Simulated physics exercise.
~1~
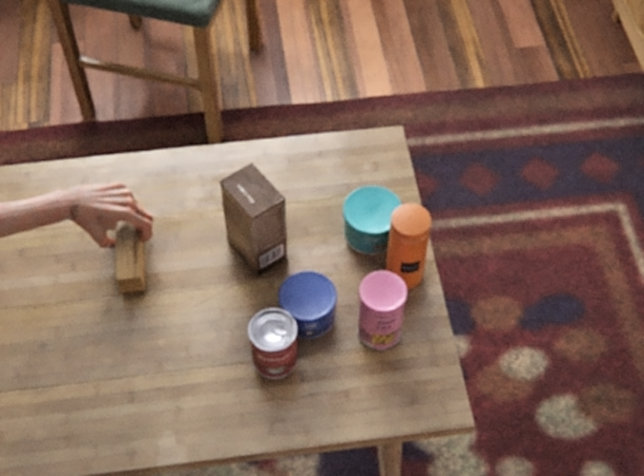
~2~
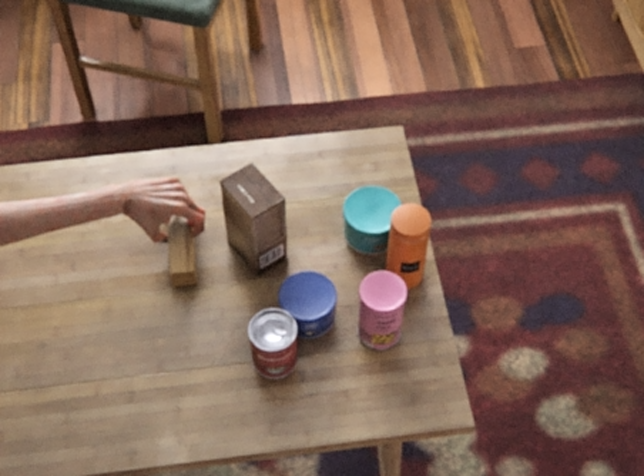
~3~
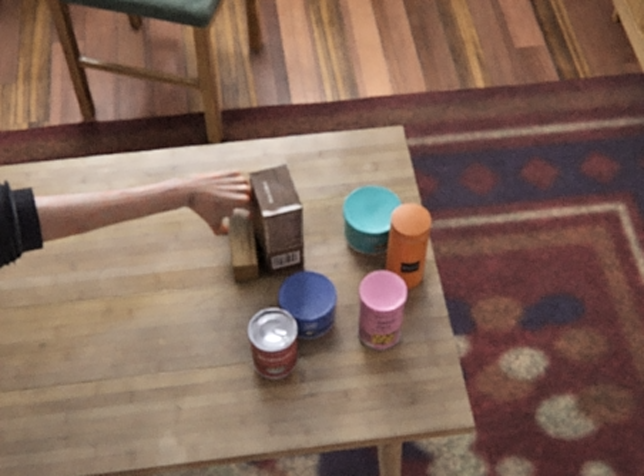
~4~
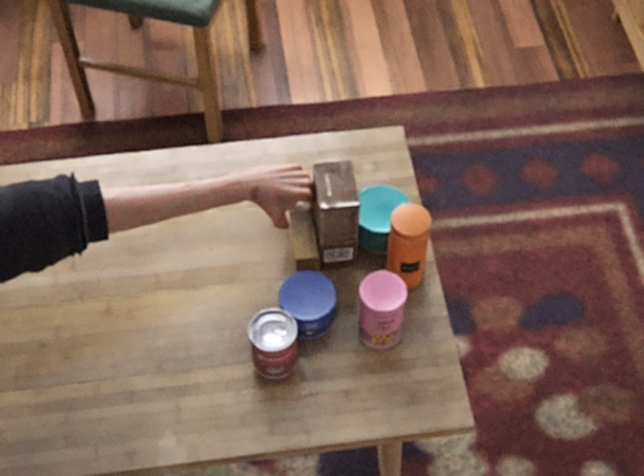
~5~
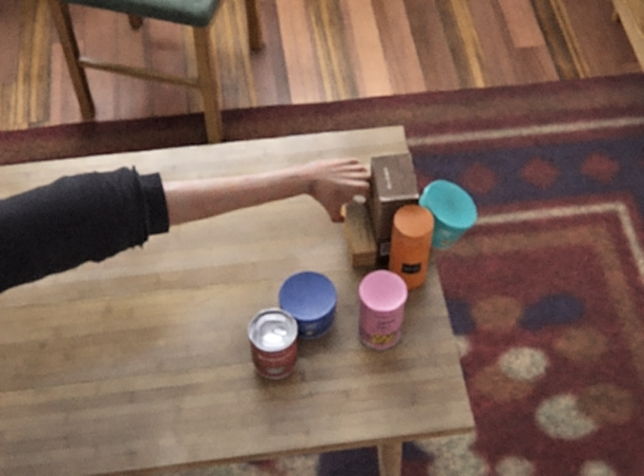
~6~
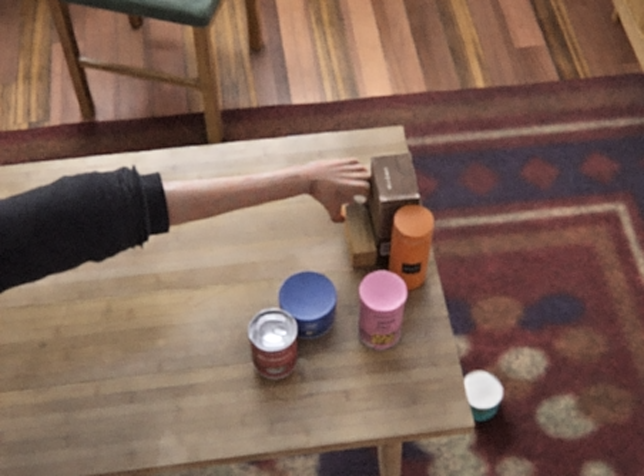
A hand reaches in from the left across a light wooden table, seen from above, holding a small wooden block upright near a tall brown carton. To the carton's right are a turquoise tub and an orange jar, with a blue tub, a pink tin and a red tin nearer the viewer. The hand slides the block right until it meets the carton and pushes it along, still upright, into the turquoise tub. The tub tips over the right edge and drops to the patterned rug, while the hand stops beside the standing carton and the other containers remain on the table.
